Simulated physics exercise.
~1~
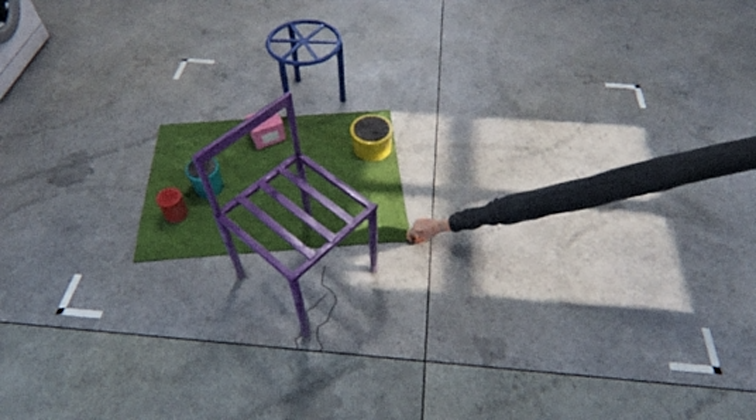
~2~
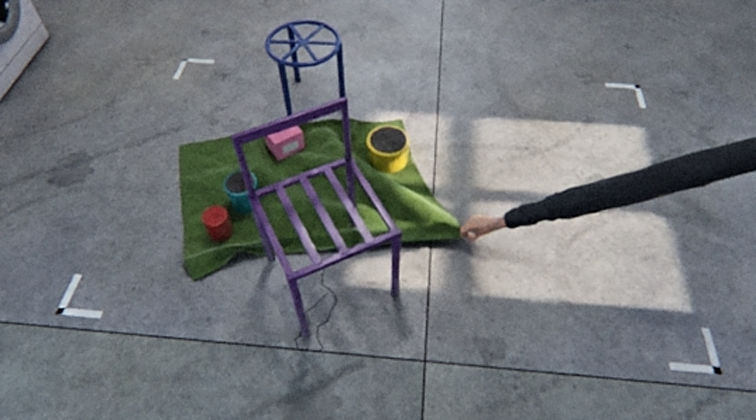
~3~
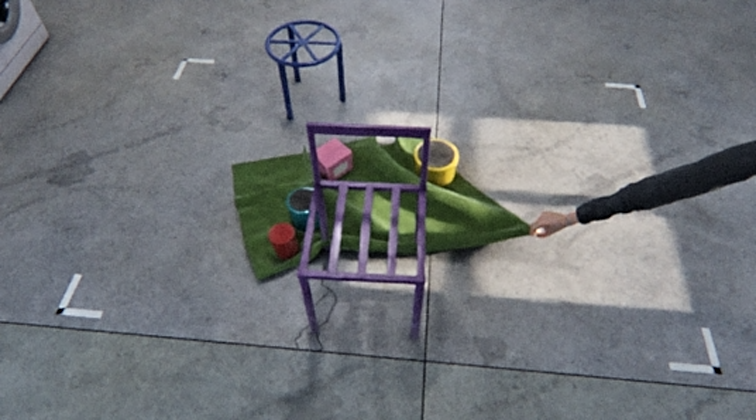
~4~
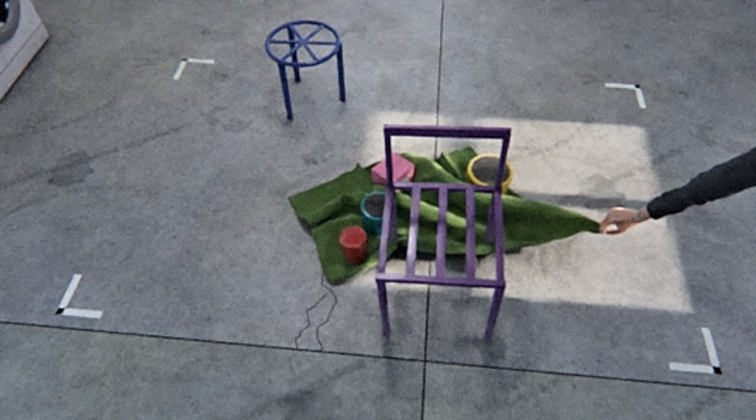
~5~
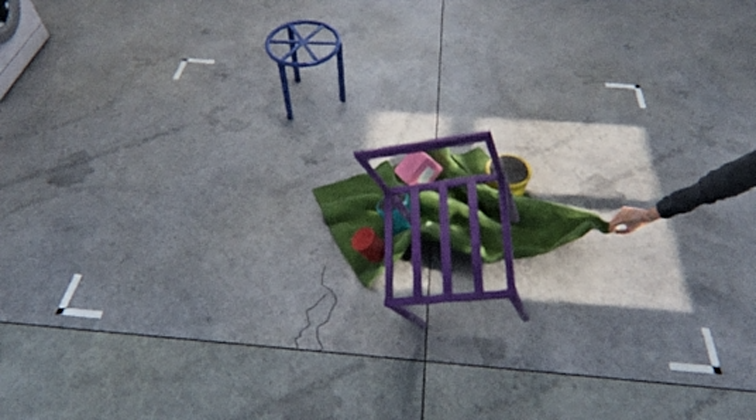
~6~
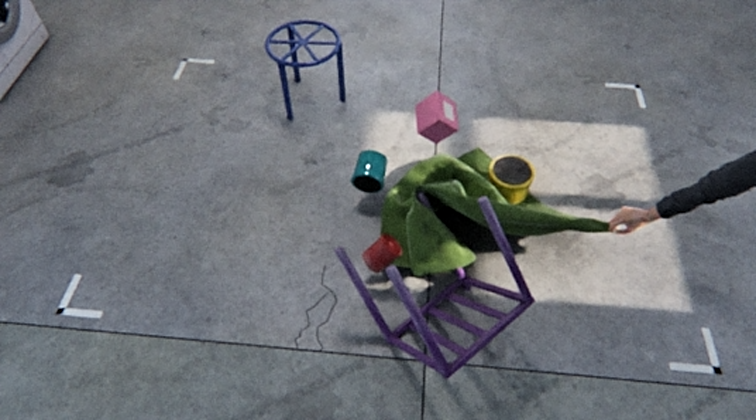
A green mat, pulled right by a hand, carries pots and a purple chair that finally topples.
